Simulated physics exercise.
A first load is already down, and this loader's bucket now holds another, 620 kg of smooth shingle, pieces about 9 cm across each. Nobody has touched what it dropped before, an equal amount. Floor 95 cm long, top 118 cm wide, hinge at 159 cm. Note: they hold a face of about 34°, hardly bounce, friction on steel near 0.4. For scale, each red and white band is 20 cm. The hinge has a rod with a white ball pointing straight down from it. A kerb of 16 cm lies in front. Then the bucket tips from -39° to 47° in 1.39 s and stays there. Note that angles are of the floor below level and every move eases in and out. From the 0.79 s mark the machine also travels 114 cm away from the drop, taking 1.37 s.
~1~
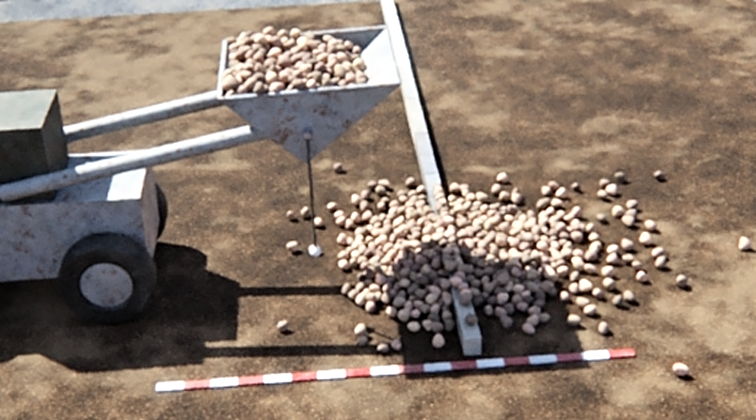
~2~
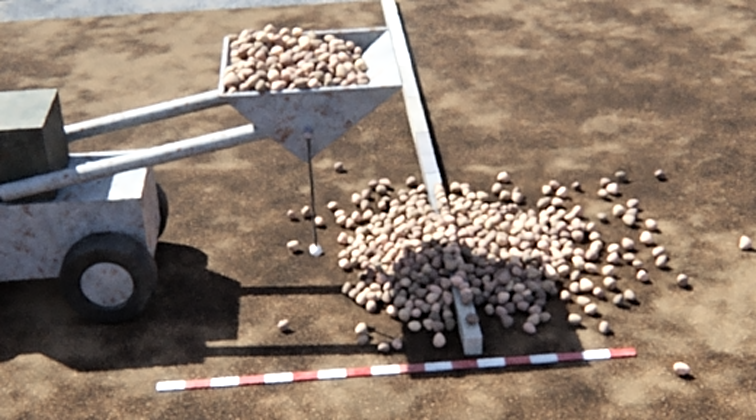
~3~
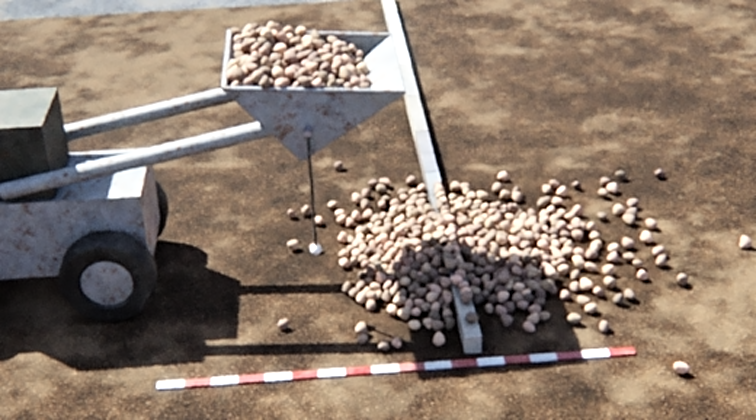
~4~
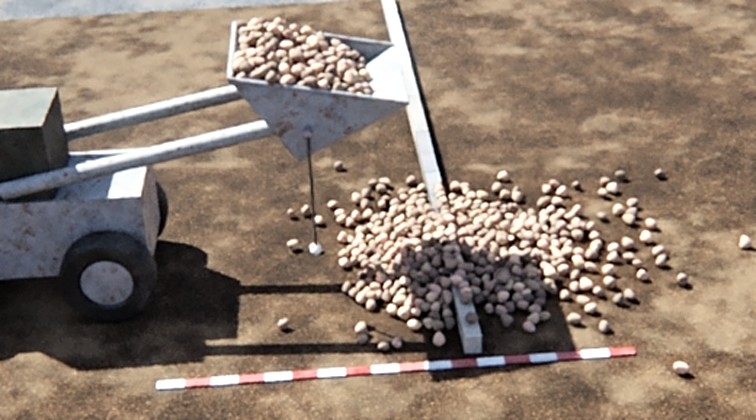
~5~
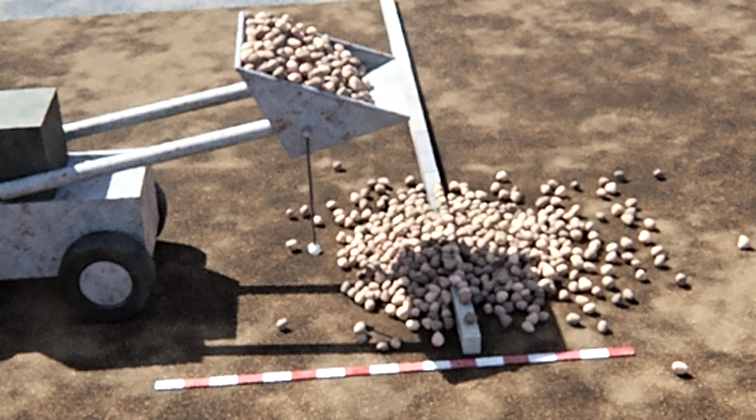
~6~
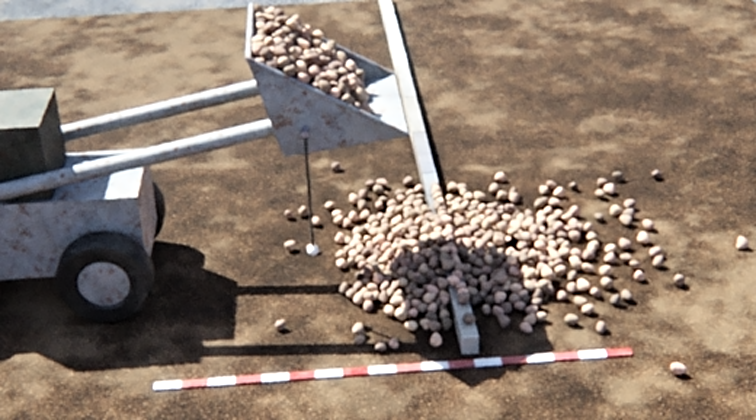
A patch of bare brown earth in sunlight is seen from above and to one side, by a camera that barely shifts. A grey loader at left holds a bucket of pinkish-tan stones on two arms, a white ball hanging below on a thin rod, beside a heap straddling a pale kerb and a red-and-white striped strip. The bucket slowly tilts forward, its rear rising and front lip lowering, while the stones ride inside.
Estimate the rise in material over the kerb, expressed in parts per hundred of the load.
Close to 5 parts in a hundred.
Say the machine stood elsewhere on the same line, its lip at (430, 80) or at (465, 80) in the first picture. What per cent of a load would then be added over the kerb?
I'd expect near 15 per cent first and near 35 per cent next.
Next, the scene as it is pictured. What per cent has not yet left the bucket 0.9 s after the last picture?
Reading: Near 5 % of the load.
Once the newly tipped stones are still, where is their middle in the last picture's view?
Centre at roughly (369, 252).
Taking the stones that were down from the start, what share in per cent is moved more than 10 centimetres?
About 10 %.
Then, 0.5 s after the last picture the floor is at 33°; in per cent of one load, 87 in the bucket, 62 on this side of the kerb, 50 over the kerb; the foremost stones are at (660, 225).
Then, 0.9 s after the last picture the floor is at 47°; in per cent of one load, 3 in the bucket, 145 on this side of the kerb, 52 over the kerb; the foremost stones are at (660, 225).
Then, 2.0 s after the last picture the floor is at 47°; in per cent of one load, 0 in the bucket, 144 on this side of the kerb, 56 over the kerb; the foremost stones are at (660, 225).
Then, 4.9 s after the last picture the floor is at 47°; in per cent of one load, 0 in the bucket, 144 on this side of the kerb, 56 over the kerb; the foremost stones are at (660, 225). Net gain over the kerb, 5.
